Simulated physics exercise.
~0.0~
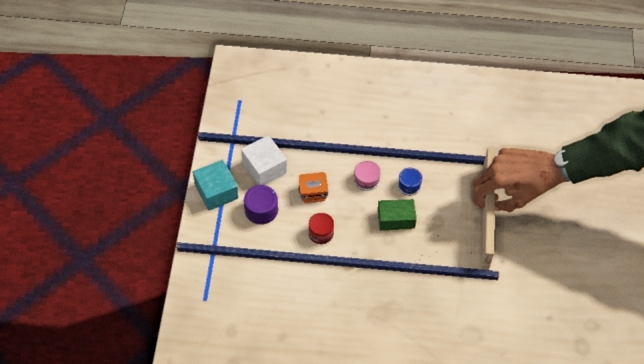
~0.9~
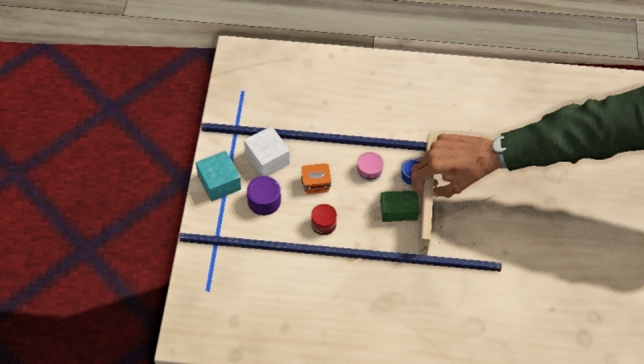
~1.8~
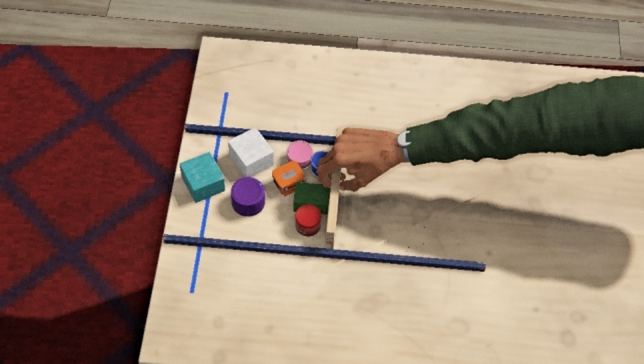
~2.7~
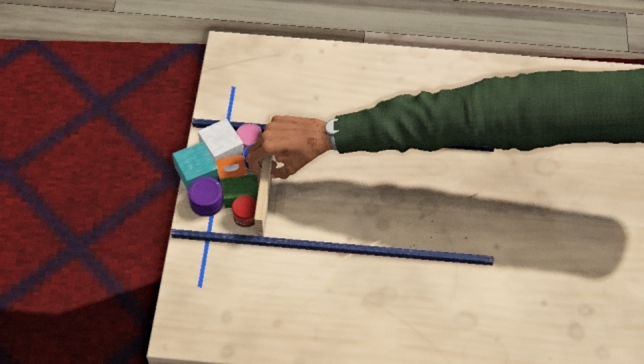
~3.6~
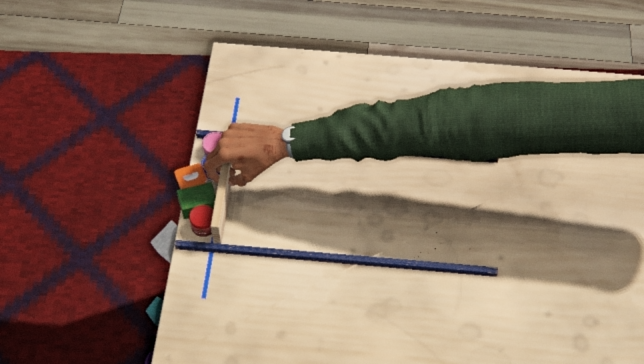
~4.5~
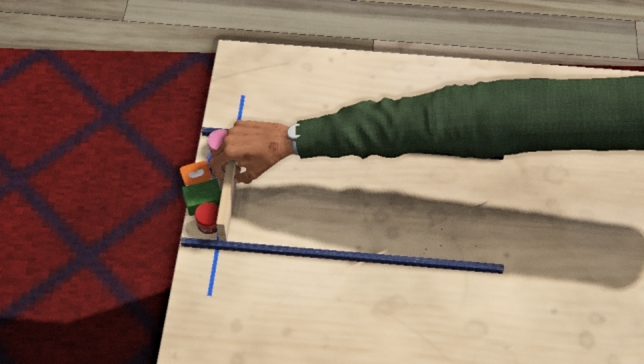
A hand sweeps small objects left with a board, pushing three off the table's edge.
